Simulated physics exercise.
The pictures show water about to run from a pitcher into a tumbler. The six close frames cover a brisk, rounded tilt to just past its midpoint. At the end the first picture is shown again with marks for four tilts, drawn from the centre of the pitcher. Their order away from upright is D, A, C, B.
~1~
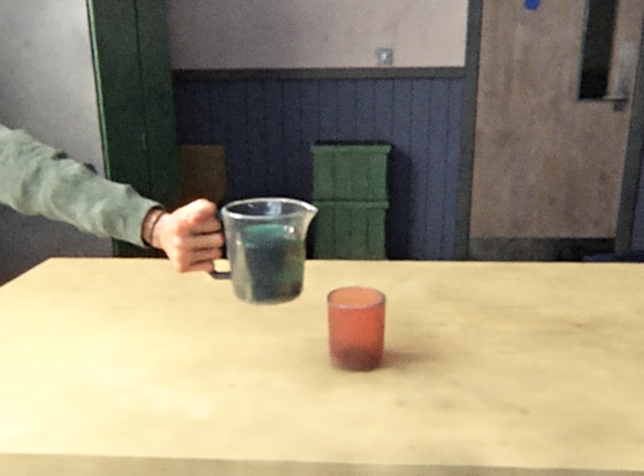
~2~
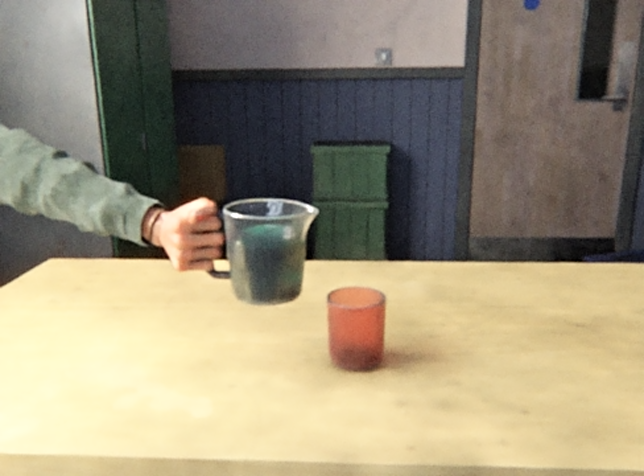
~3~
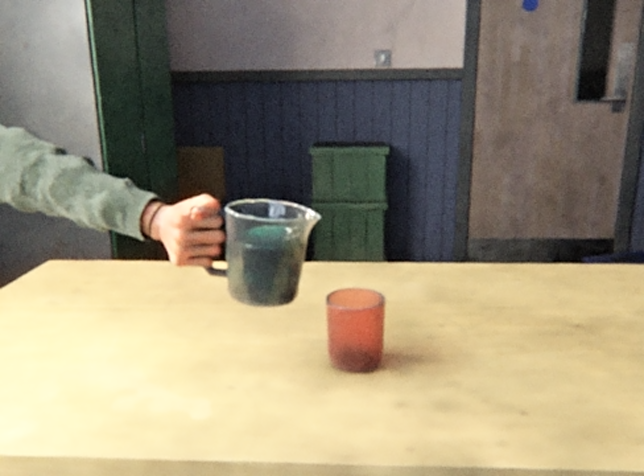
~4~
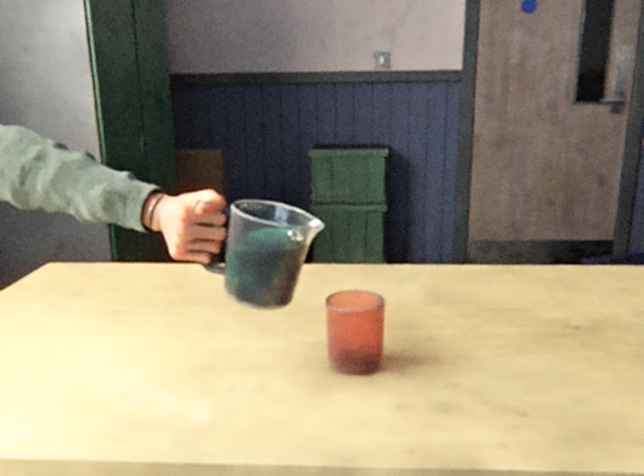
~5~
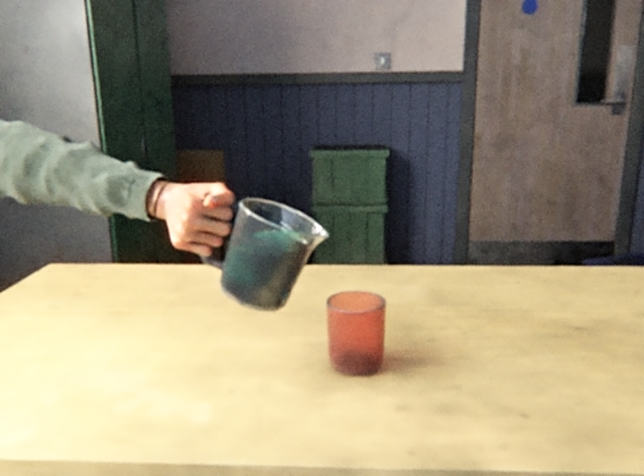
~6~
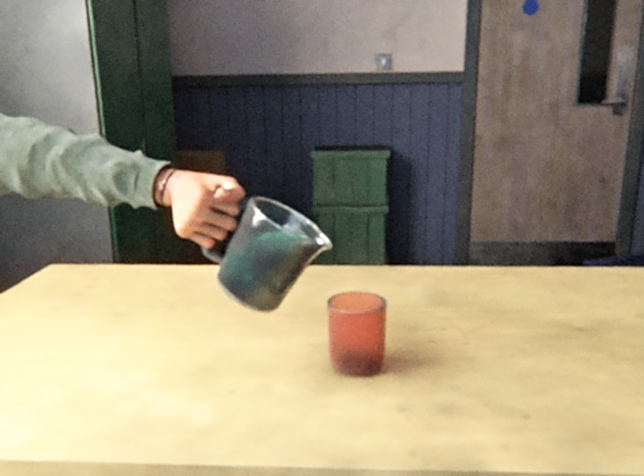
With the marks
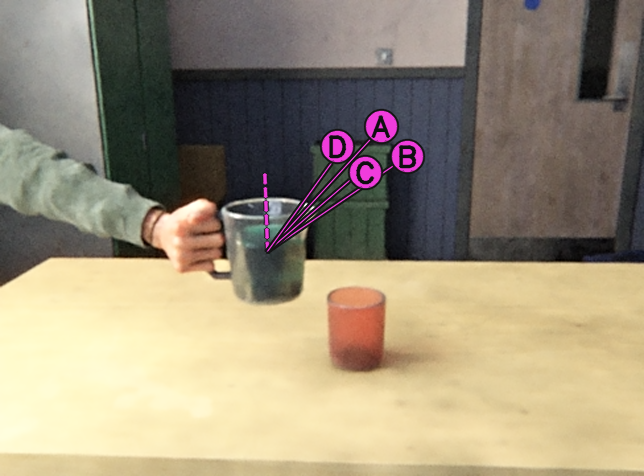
A hand holding a clear pitcher of dark liquid upright, then gradually tilting it rightward above a red tumbler on a table.
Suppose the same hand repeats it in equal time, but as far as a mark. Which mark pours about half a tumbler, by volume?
Take B.
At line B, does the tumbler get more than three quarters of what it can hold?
No, it does not.
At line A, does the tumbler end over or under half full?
Under.
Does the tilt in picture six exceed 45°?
No, it does not.
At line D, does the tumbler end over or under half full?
Under half.
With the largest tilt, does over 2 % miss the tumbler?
No.
In magenta, A at (370, 139); B at (393, 166); C at (349, 180); D at (331, 163).
For line A, the tumbler ends with about 17 % of what it can hold.
For line B, the tumbler ends with about 50 % of what it can hold.
For line C, the tumbler ends with about 31 % of what it can hold.
For line D, the tumbler ends with about 7 % of what it can hold.
